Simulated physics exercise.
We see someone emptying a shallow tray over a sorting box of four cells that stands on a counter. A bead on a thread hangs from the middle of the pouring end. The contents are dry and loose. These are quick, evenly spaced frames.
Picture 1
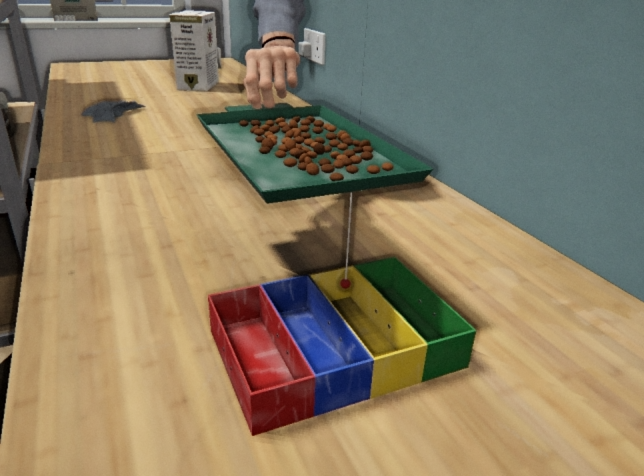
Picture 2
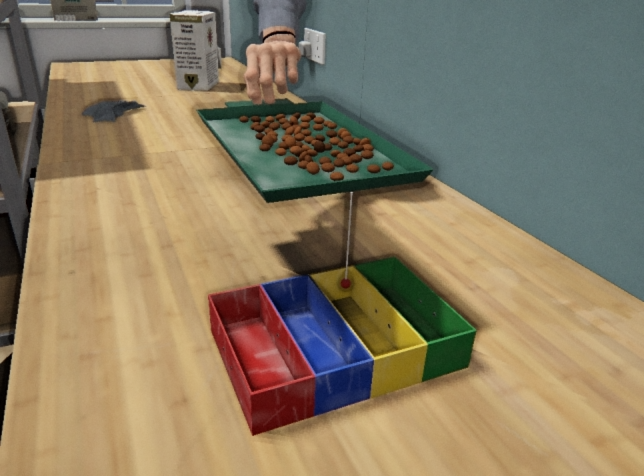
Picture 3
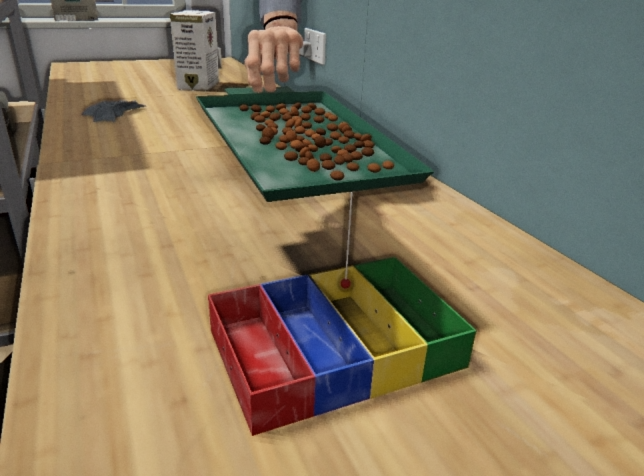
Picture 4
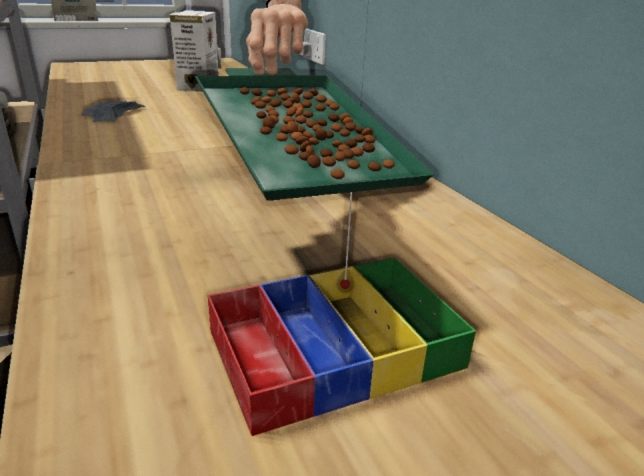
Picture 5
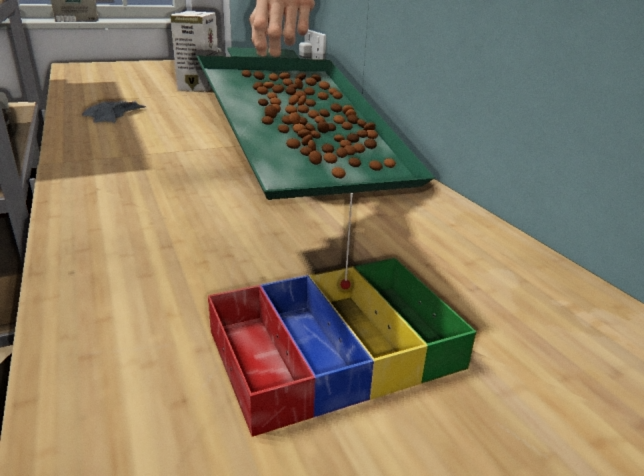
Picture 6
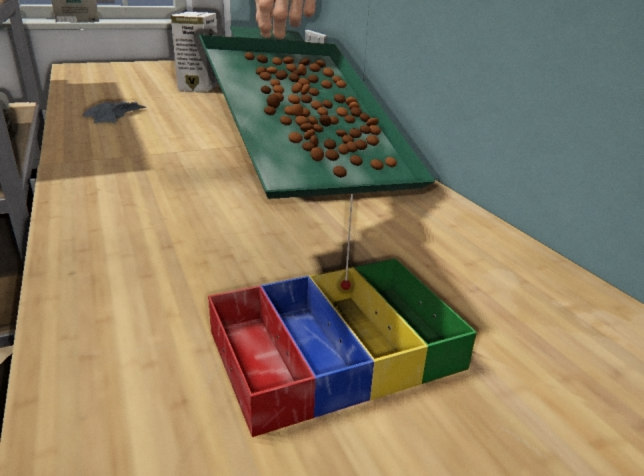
A hand raises the far end of a green tray of brown pieces, steepening its slant.
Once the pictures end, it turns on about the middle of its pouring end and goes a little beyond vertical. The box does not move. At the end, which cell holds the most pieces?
The green cell gets the most.
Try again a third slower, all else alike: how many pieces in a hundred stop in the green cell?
Roughly 50 in a hundred.
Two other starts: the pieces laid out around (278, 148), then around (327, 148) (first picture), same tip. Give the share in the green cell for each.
In turn 40 and 50 in a hundred.
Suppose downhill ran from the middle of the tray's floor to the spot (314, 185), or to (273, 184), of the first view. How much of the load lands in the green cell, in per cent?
First some 0, then 0 per cent.
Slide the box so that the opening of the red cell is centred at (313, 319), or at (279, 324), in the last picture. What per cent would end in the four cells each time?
The first gives 100 %, the second 90 %.
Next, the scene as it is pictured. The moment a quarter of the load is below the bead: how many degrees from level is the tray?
At some 75 degrees.
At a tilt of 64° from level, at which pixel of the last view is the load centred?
Around (394, 182).
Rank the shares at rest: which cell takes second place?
Second comes the yellow cell.
Shortly afterwards, tray tipped steeply; near two thirds on the tray; near a quarter falling or outside the box.
Next, tray tipped past a quarter turn; near half in the green cell; near a quarter in the yellow cell; a little in the blue cell; near a quarter falling or outside the box.
Some moments later, tray tipped past a quarter turn; near half in the green cell; near a third in the yellow cell; a little in the blue cell; near a quarter falling or outside the box.
In the end, tray tipped past a quarter turn; near half in the green cell; near a third in the yellow cell; a little in the blue cell; none at all in the red cell; near a quarter outside the box.
